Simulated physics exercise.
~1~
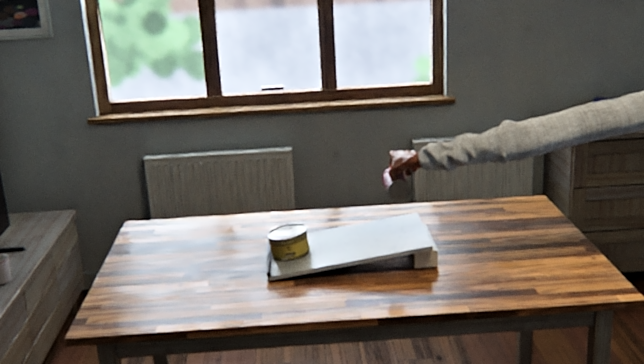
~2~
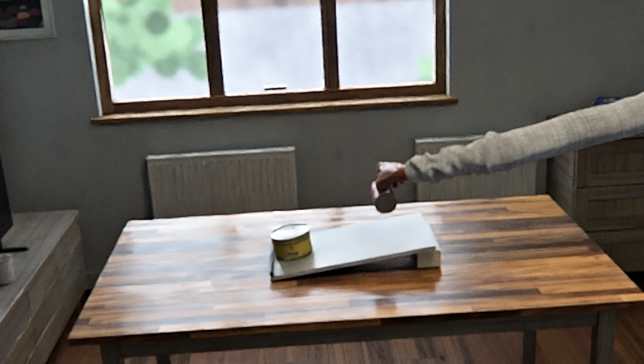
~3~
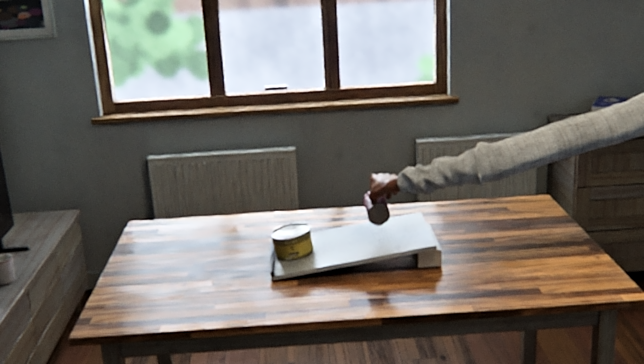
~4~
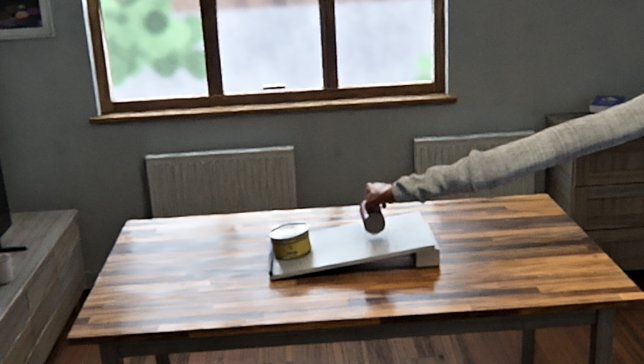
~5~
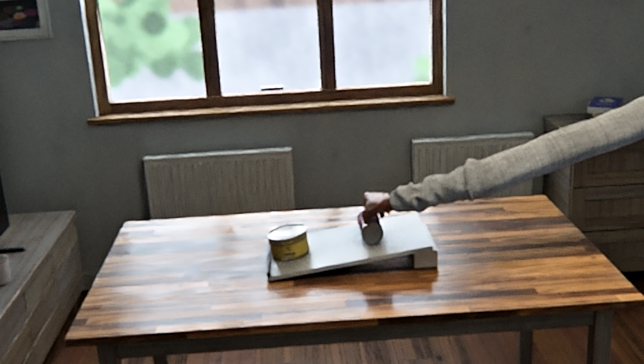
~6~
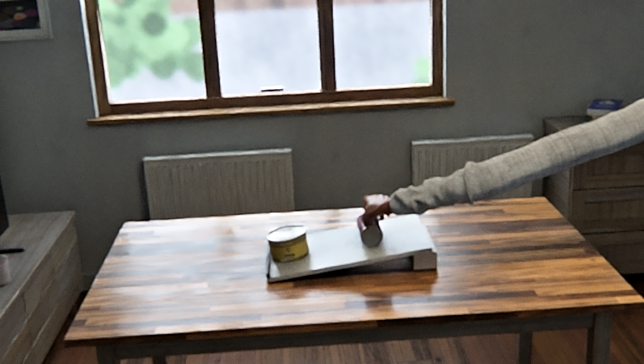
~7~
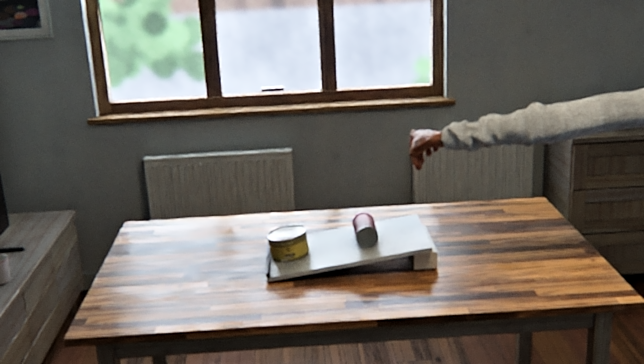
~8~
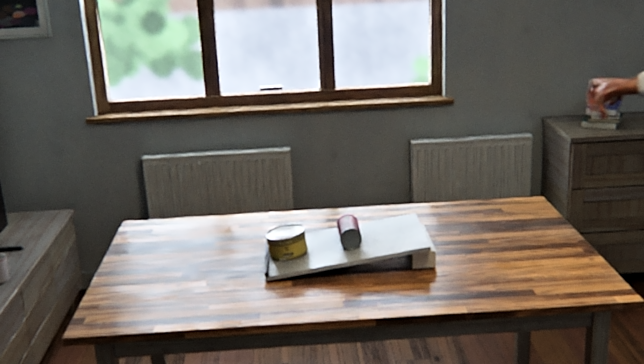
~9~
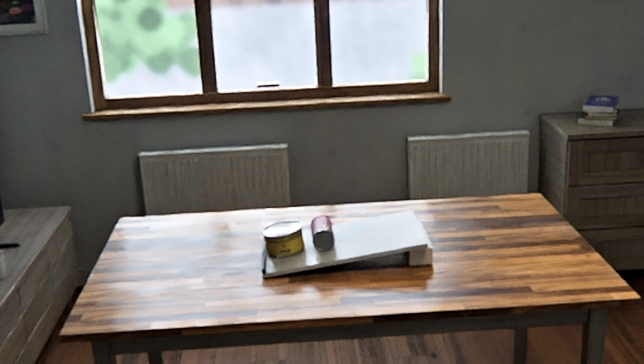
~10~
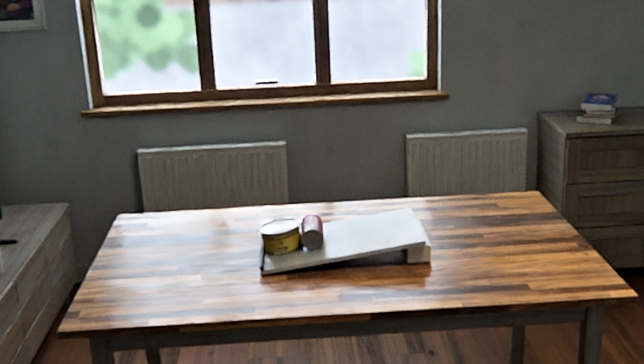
On a wooden table by a window, a hand setting a pink tin on a sloping board, the tin rolling left to rest against a yellow tub.
